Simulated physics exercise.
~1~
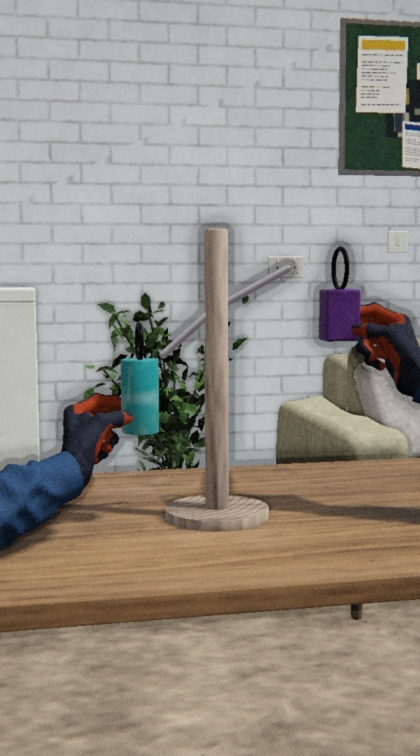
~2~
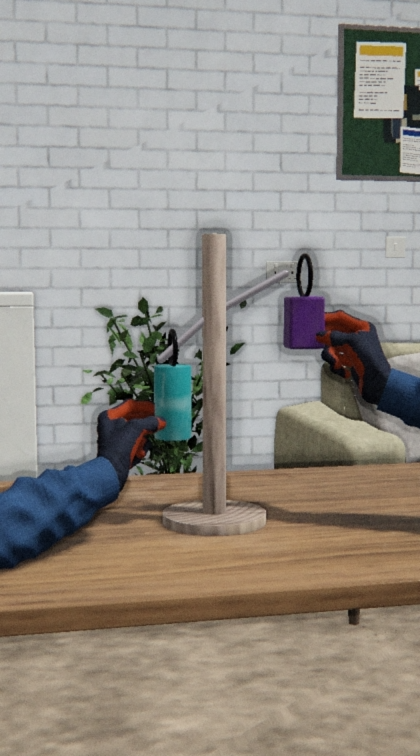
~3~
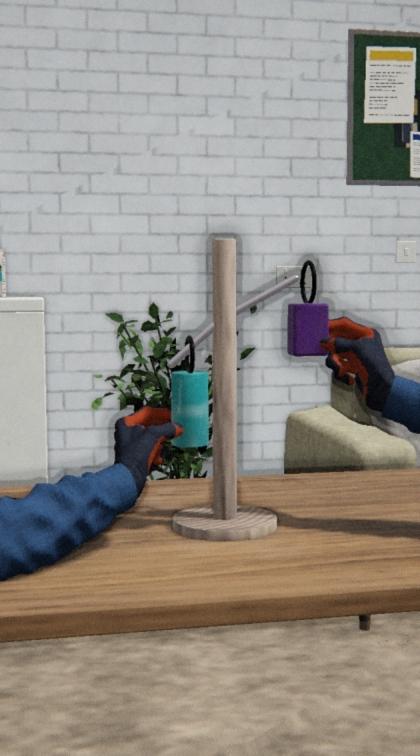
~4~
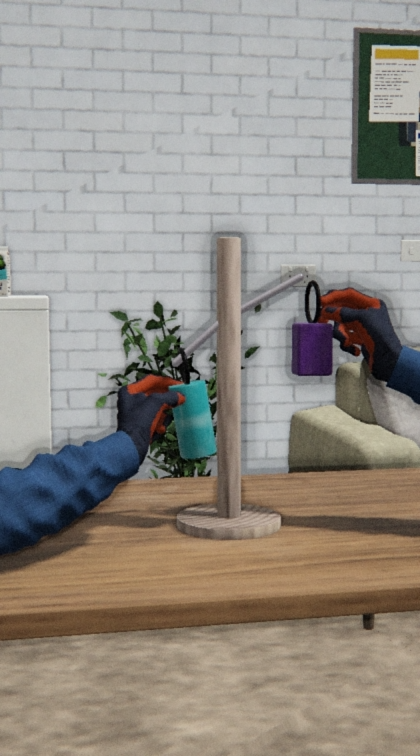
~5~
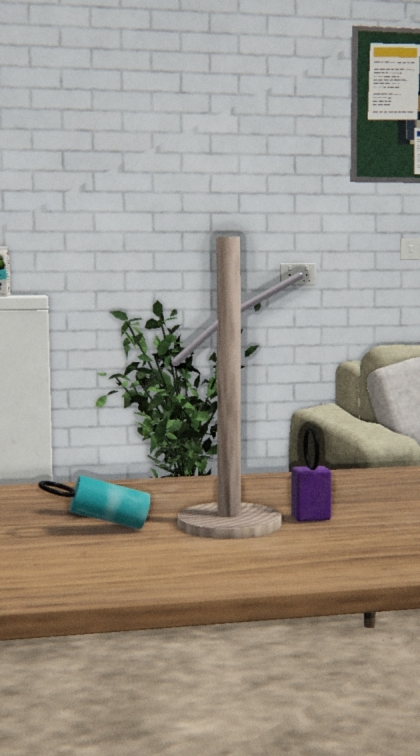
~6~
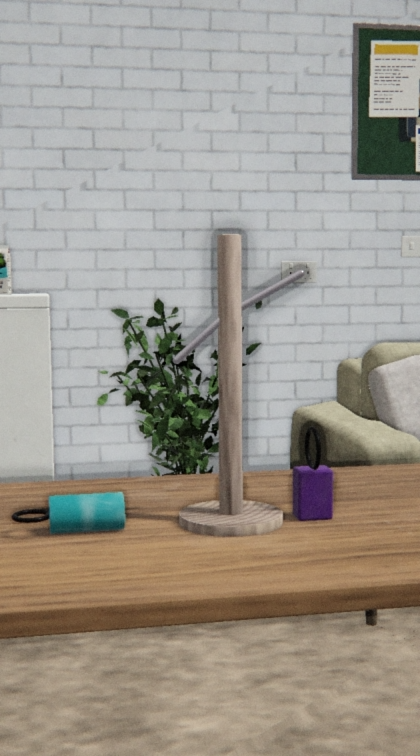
Two hands holding a turquoise lantern and purple pouch beside a wooden stand, releasing both, which drop onto the table.
